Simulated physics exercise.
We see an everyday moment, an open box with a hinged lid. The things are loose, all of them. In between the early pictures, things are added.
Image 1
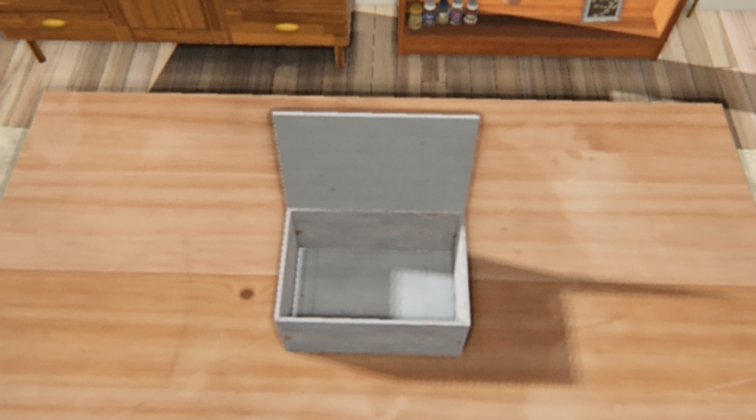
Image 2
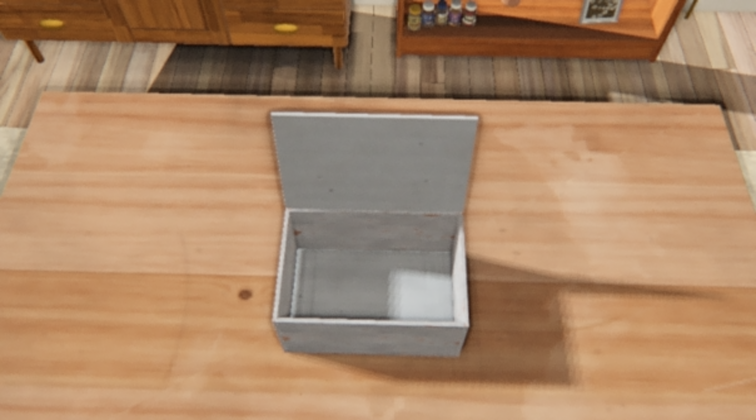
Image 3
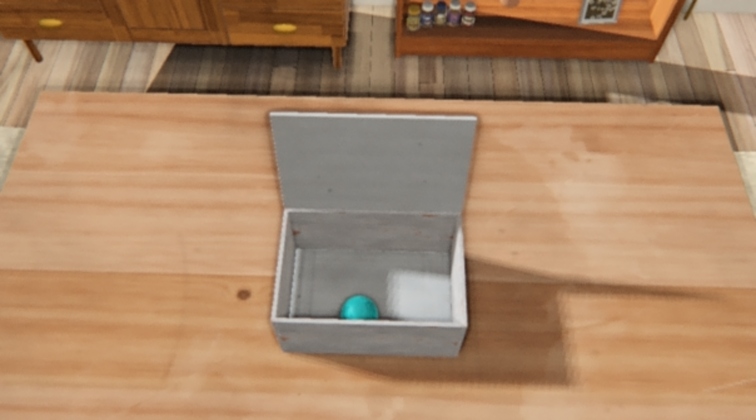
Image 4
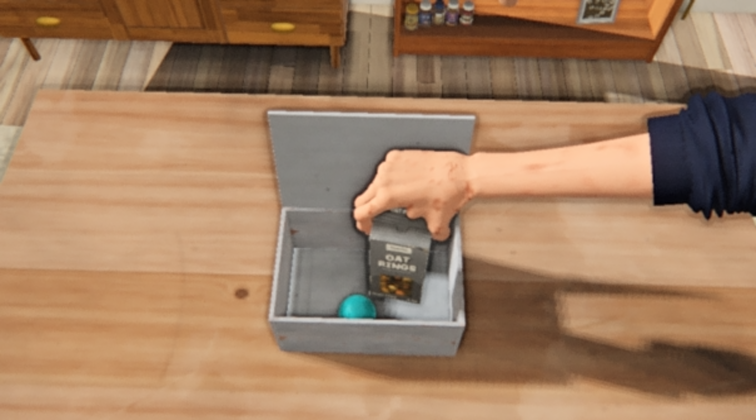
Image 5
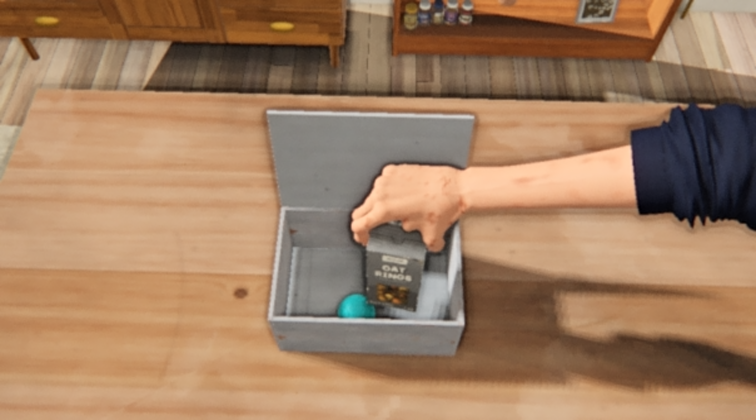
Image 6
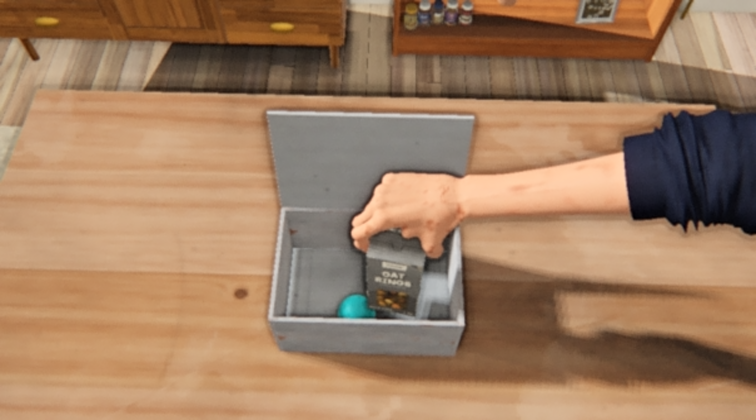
On a wooden table in a furnished room, a grey box stands empty with its hinged lid open. A teal ball appears inside near the front, and then a hand reaches in from the right holding a grey carton of oat rings, lowering it slightly into the box beside the ball and keeping hold.
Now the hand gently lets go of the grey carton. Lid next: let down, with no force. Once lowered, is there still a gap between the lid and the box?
Box left unshut.
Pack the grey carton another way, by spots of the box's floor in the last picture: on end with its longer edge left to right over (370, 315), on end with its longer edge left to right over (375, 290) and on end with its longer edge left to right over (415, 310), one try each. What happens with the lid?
Attempt one, it settles down; attempt two, it is left gaping; attempt three, it is left gaping.
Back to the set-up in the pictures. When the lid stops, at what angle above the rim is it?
Roughly 35°.
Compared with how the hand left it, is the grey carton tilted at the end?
It stays as it was set.
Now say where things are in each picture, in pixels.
The last thing is not in view yet, in the first frame.
The last thing is not in view yet, in the second frame.
The last thing is not in view yet, in the third frame.
On its way; grey carton (401, 252), in the fourth frame.
On its way; grey carton (397, 262), in the fifth frame.
Put in, still held; grey carton (397, 268), in the sixth frame.
Then, 0.30 s later than the last frame, grey carton tilted by 42° near (418, 270).
Then, 1.80 s later than the last frame, lid 80° above the rim; grey carton tilted by 34° near (404, 267); turquoise ball moved a little.
Then, 2.20 s later than the last frame, lid 59° above the rim; grey carton tilted by 23° near (397, 274); turquoise ball moved about its own width.
Then, 2.50 s later than the last frame, lid 37° above the rim; grey carton moved about its own width near (374, 288); turquoise ball moved about its own width.
When it is over, lid 36° above the rim; moved from the start, turquoise ball and grey carton. End places, in pixels of the last picture, grey carton near (375, 289).
